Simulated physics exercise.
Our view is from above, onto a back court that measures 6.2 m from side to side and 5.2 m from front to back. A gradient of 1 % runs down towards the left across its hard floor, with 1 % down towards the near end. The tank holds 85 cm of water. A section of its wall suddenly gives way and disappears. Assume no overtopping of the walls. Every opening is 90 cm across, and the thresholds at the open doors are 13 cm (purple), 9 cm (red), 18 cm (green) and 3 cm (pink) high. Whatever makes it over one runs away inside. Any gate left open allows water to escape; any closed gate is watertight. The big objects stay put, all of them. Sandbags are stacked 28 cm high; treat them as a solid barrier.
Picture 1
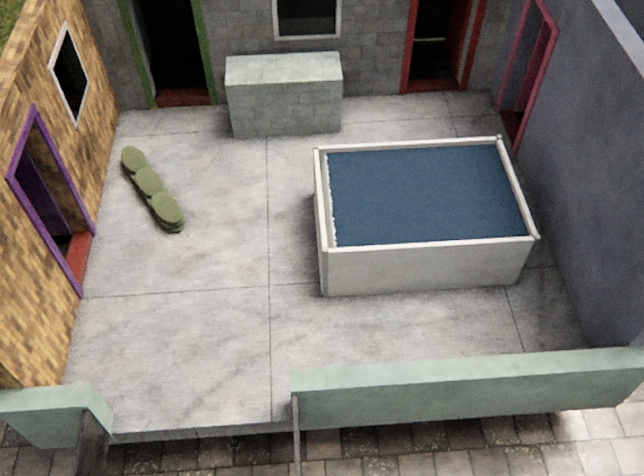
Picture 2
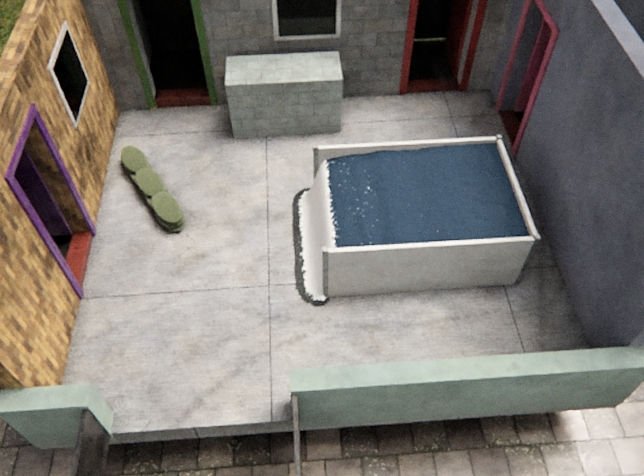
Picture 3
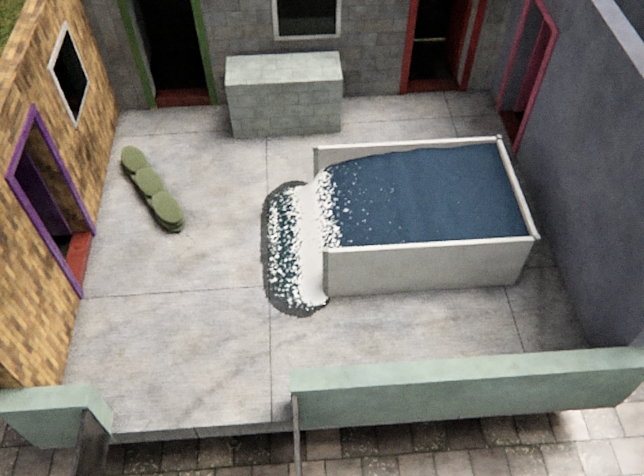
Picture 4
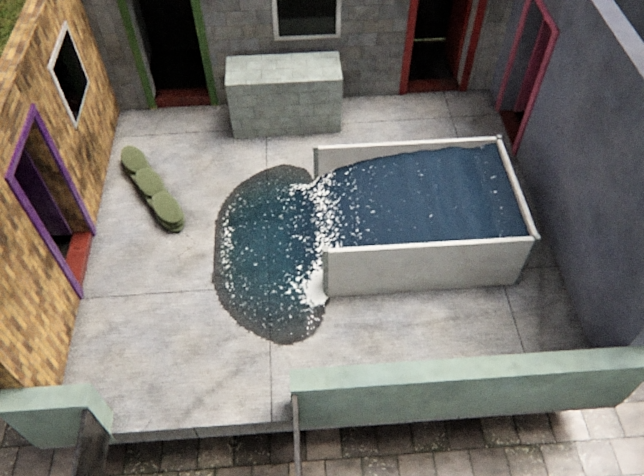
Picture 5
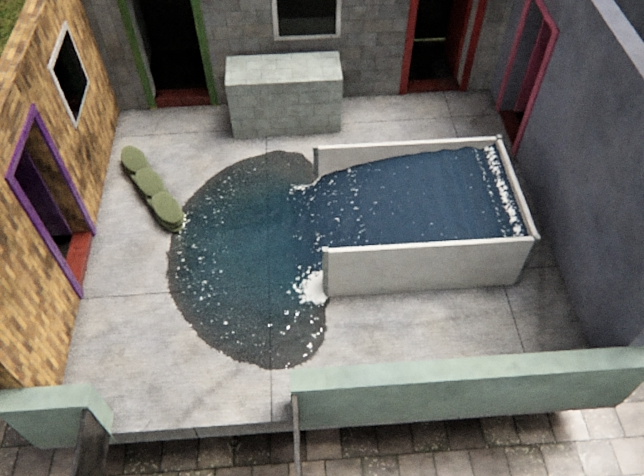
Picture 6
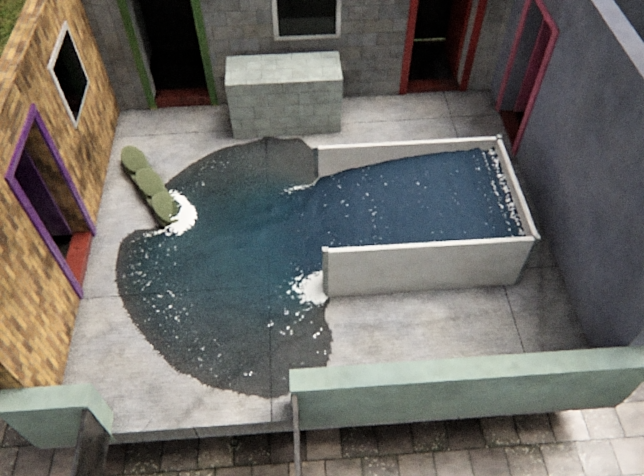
A courtyard with a white-walled tank losing its left side, blue water pouring out and spreading across grey paving around green sandbags.
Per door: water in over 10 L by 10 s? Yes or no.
Purple door yes, red door no, green door yes, pink door yes.
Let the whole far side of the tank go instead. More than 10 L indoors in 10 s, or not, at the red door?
So, red door: Out of bounds.
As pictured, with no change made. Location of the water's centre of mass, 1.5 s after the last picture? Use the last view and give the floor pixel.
At roughly (256, 244).
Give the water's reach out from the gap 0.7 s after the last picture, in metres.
Roughly 4.2 metres out.
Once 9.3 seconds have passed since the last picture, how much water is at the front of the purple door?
8.0 cm or so.
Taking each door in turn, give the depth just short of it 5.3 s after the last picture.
Door by door, in cm: Purple reads 12, red reads 2, green reads 13, pink reads 5.
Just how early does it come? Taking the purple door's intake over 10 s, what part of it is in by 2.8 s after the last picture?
Around 85 percent.
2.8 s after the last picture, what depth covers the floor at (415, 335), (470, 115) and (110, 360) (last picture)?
First 0 cm, then 0 cm, then 25 cm.
Then, 0.7 s after the last picture water covers 50 % of the floor and is deepest (42 cm) near (187, 221); purple door 26 cm at the sill, 92 L in, red door not reached, green door not reached, pink door not reached.
Then, 1.5 s after the last picture water covers 50 % of the floor and is deepest (50 cm) near (57, 416); purple door 36 cm at the sill, 280 L in, red door not reached, green door 24 cm at the sill, 9 L in, pink door not reached.
Then, 2.8 s after the last picture water covers 50 % of the floor and is deepest (30 cm) near (60, 400); purple door 26 cm at the sill, 449 L in, red door not reached, green door 29 cm at the sill, 89 L in, pink door not reached.
Then, 5.3 s after the last picture water covers 70 % of the floor and is deepest (24 cm) near (57, 416); purple door 12 cm at the sill, 528 L in, red door 2 cm at the sill, 0 L in, green door 13 cm at the sill, 118 L in, pink door 5 cm at the sill, 5 L in.
Then, 9.3 s after the last picture water covers 95 % of the floor and is deepest (10 cm) near (525, 263); purple door 8 cm at the sill, 529 L in, red door 2 cm at the sill, 0 L in, green door 5 cm at the sill, 118 L in, pink door 6 cm at the sill, 18 L in.
